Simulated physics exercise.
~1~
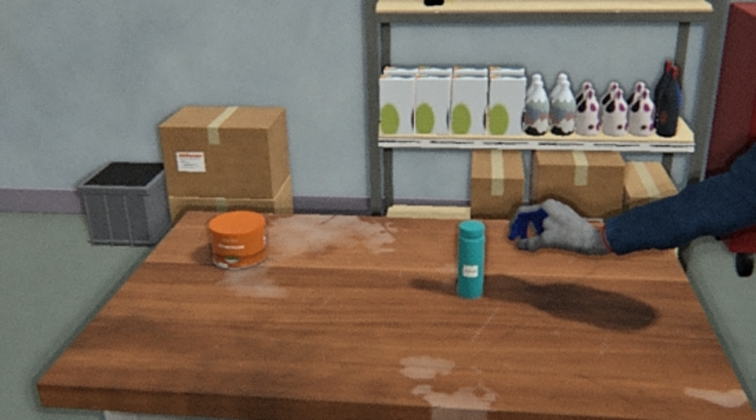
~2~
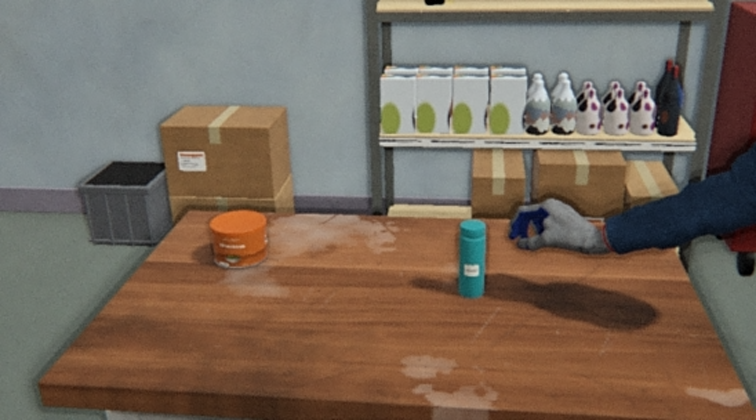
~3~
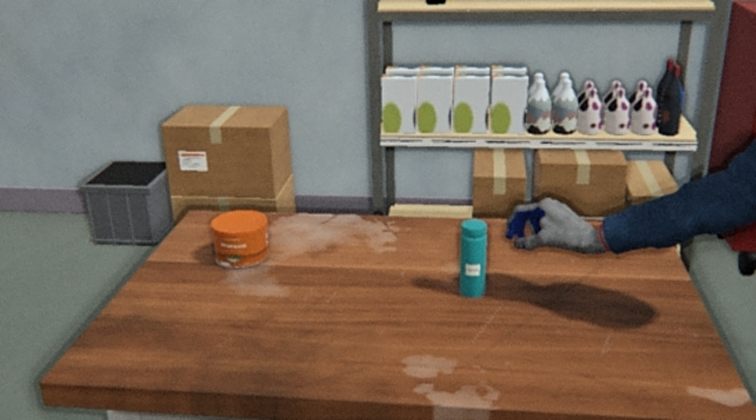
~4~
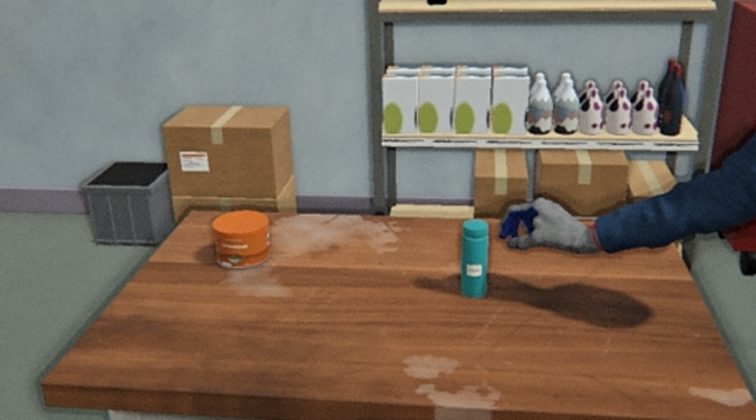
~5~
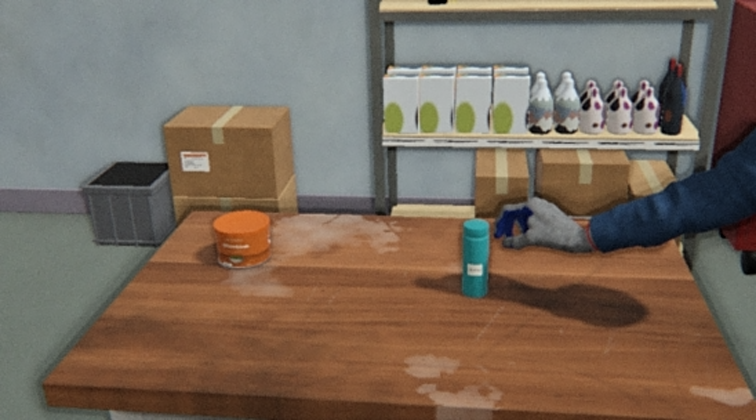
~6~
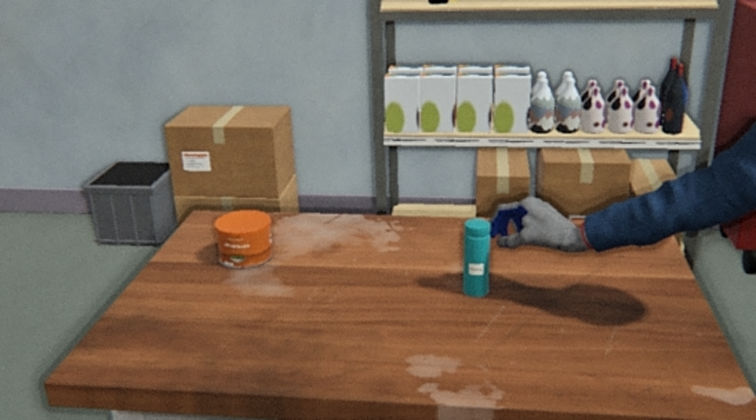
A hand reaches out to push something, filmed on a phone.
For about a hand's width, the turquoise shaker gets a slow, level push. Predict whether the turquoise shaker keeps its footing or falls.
In the end it winds up down, you know.
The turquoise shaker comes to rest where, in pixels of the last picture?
Close to (423, 279) in the last picture.
Then, 0.20 s on from there, turquoise shaker turned 12° from how it was put near (468, 256).
Then, 0.50 s on from there, turquoise shaker turned 51° from how it was put near (442, 261).
Then, 0.60 s on from there, turquoise shaker on its side near (425, 278).
Then, 0.70 s on from there, turquoise shaker resting near (425, 280).
In the end, toppled on the table, turquoise shaker. At the end, from the last picture's camera, turquoise shaker near (424, 279).
